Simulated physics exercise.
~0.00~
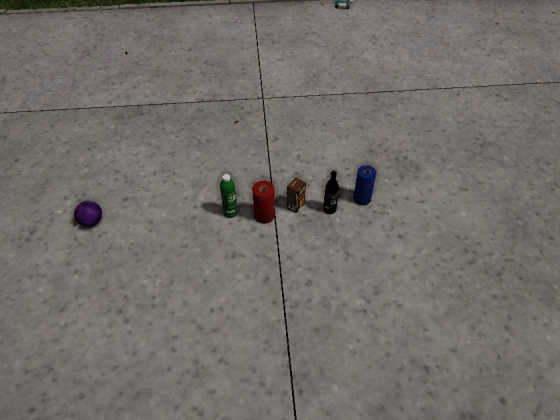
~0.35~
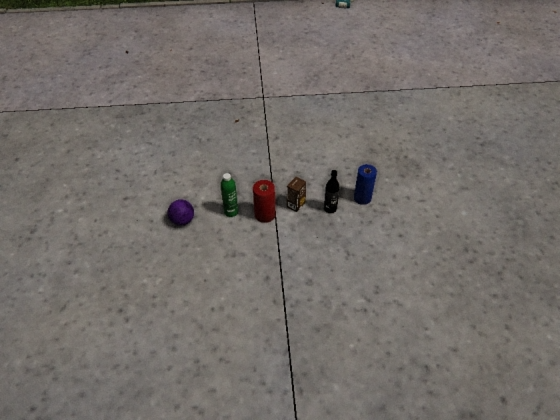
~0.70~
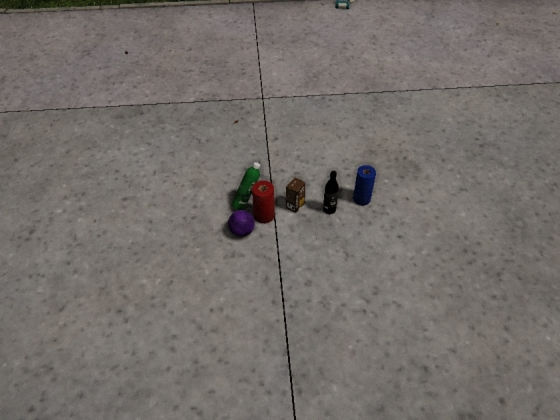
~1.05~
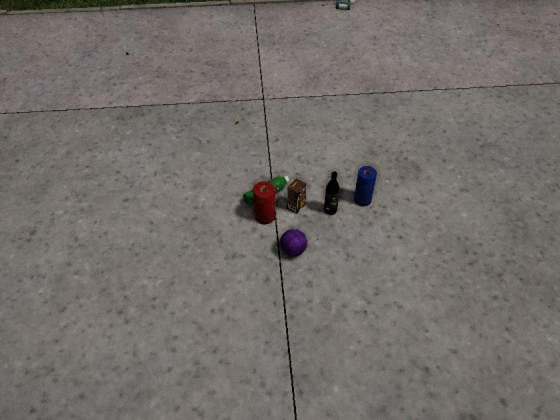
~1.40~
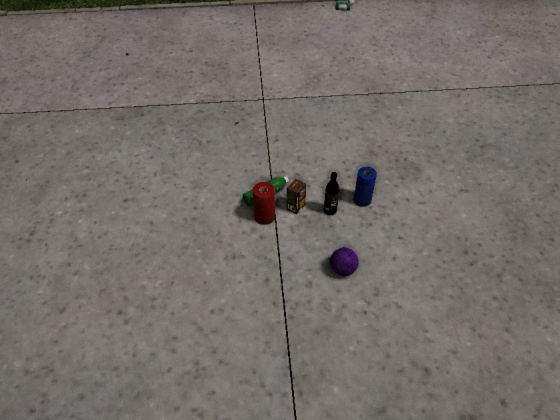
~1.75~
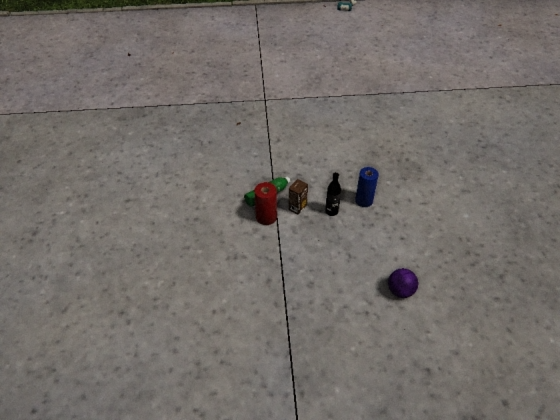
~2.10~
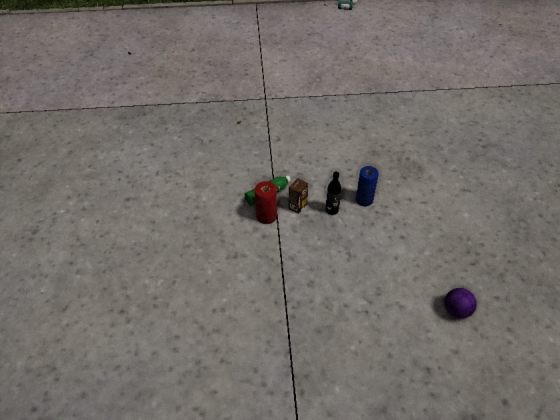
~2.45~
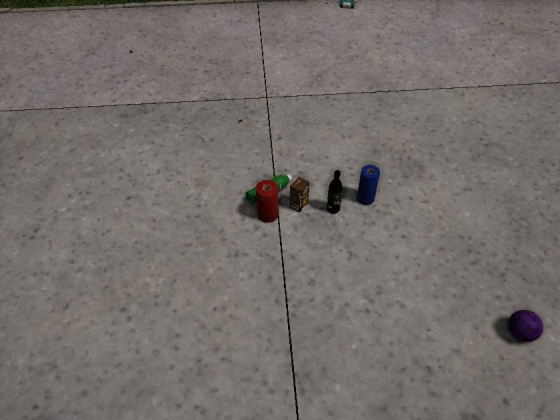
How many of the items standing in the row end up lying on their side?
Just one of them ends up on its side, the green bottle, which comes to rest behind the red roll.
